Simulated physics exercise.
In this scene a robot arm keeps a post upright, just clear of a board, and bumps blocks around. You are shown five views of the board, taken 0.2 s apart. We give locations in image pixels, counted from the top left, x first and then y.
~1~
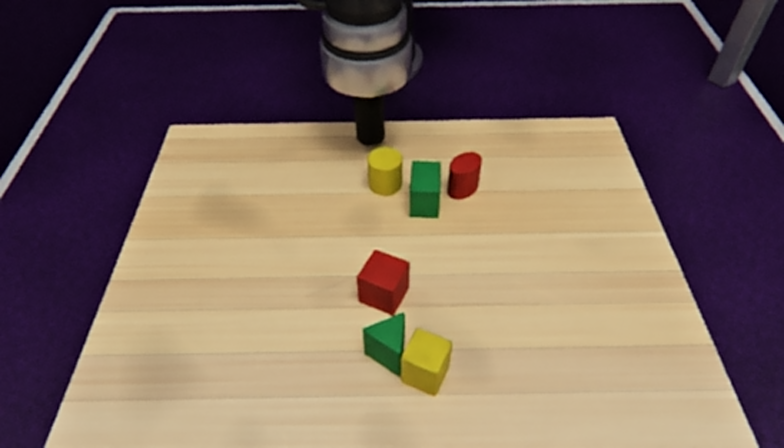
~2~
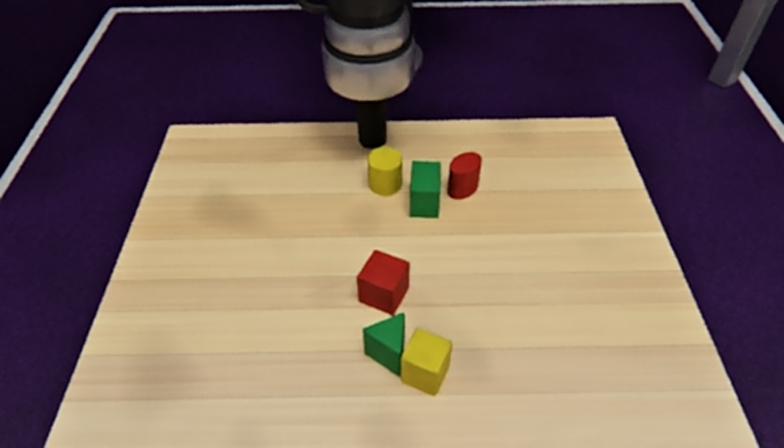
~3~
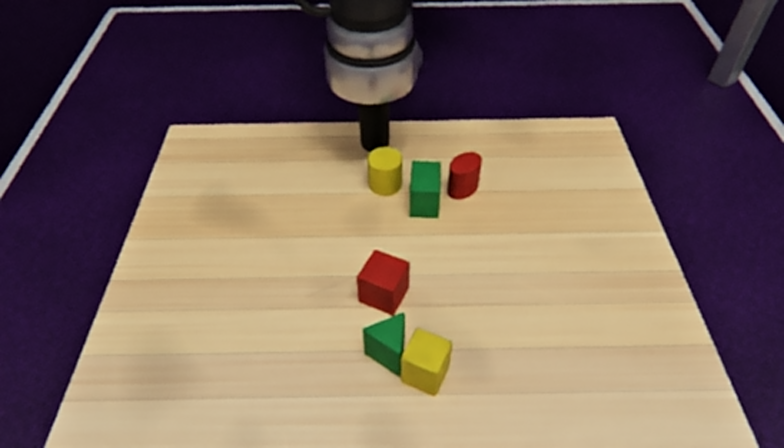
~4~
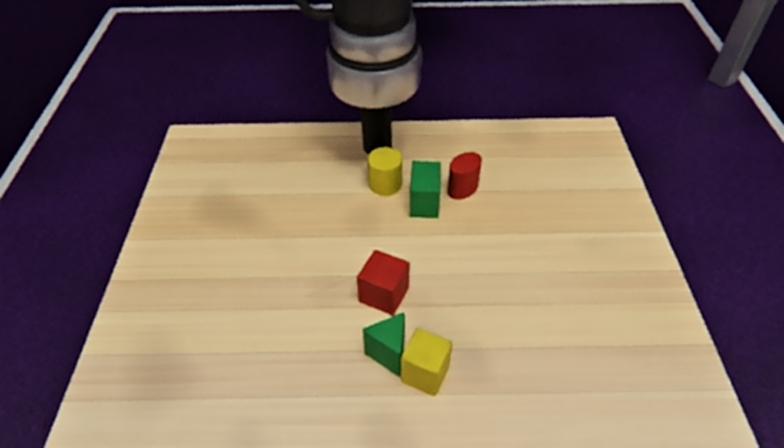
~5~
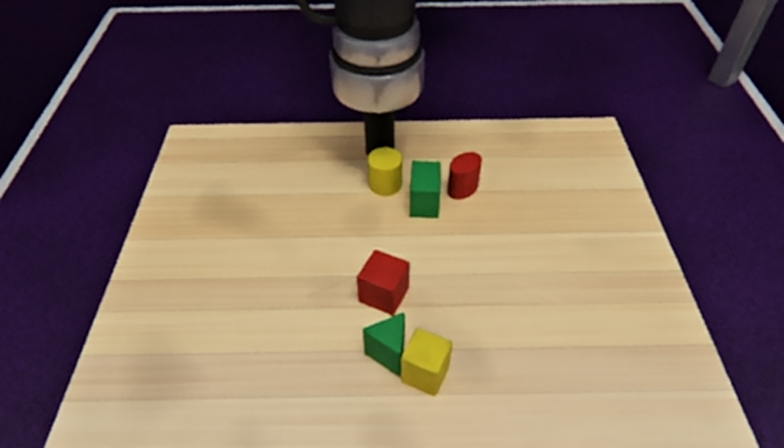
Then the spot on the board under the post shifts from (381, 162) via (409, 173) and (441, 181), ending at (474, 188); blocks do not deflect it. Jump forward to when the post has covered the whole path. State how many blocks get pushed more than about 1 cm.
Count: Two.
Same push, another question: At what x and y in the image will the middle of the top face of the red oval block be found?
At the end it should sit near (505, 171).
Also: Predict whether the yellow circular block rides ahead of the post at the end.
I'd say the yellow circular block has slipped off and sits beside or behind the post.
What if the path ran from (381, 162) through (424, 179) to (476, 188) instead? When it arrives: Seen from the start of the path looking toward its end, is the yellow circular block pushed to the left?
Final answer: No.
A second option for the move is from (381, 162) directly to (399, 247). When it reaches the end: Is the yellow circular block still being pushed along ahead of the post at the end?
The answer is yes.
The first path, step by step. One third of the way, post at (409, 163); yellow circular block at (393, 166).
Two thirds of the way, post at (442, 170); yellow circular block at (393, 166); green rectangle at (429, 178); red oval block at (470, 163).
At the end, post at (475, 178); yellow circular block at (393, 166); green rectangle at (429, 178), turned 15° clockwise; red oval block at (505, 171).
